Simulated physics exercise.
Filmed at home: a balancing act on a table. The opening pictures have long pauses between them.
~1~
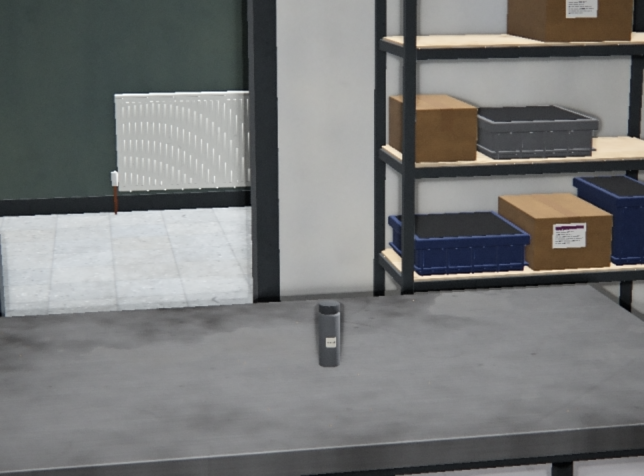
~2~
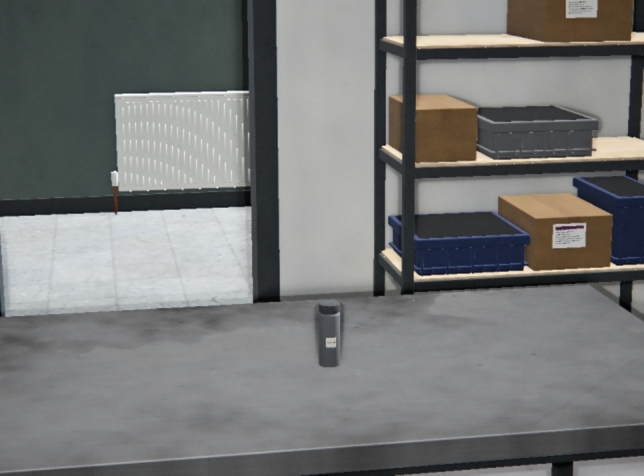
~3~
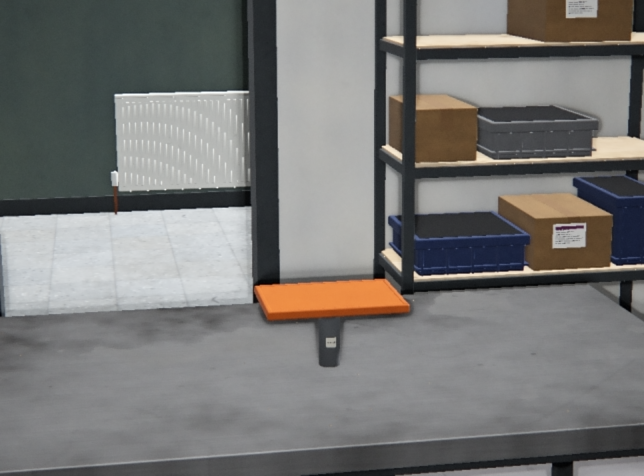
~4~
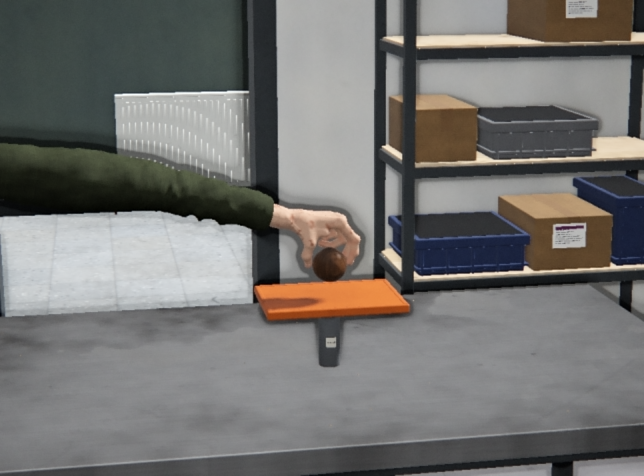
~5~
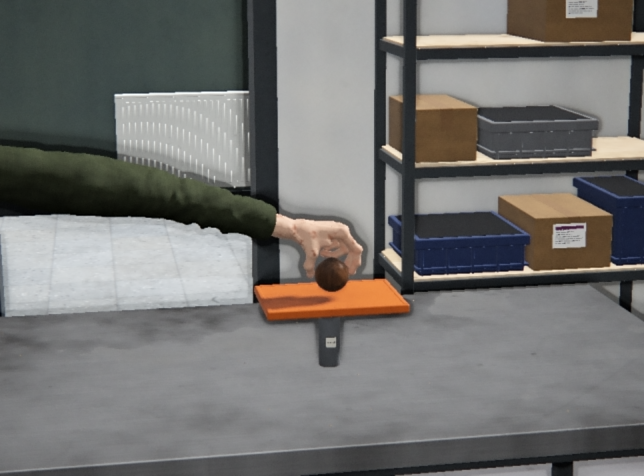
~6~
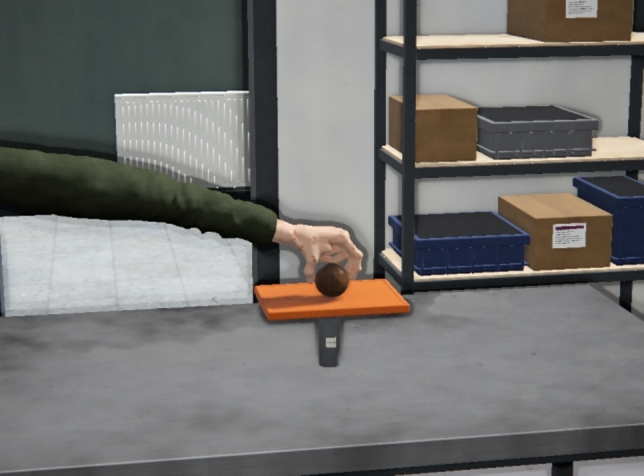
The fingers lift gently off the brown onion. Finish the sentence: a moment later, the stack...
It stays put.
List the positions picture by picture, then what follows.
The last thing is not in view yet, in the first frame.
The last thing is not in view yet, in the second frame.
The last thing is not in view yet; orange lid (330, 299), in the third frame.
Coming down; brown onion (330, 265); orange lid (330, 299), in the fourth frame.
Coming down; brown onion (332, 274); orange lid (330, 299), in the fifth frame.
In place under the hand; brown onion (332, 280); orange lid (330, 299), in the sixth frame.
Then, 0.40 s later than the last frame, all is still.
Then, 1.10 s later than the last frame, brown onion resting near (332, 281).
When it is over, all 3 as before. End places, in pixels of the last picture, brown onion near (332, 281). The stack keeps its balance.
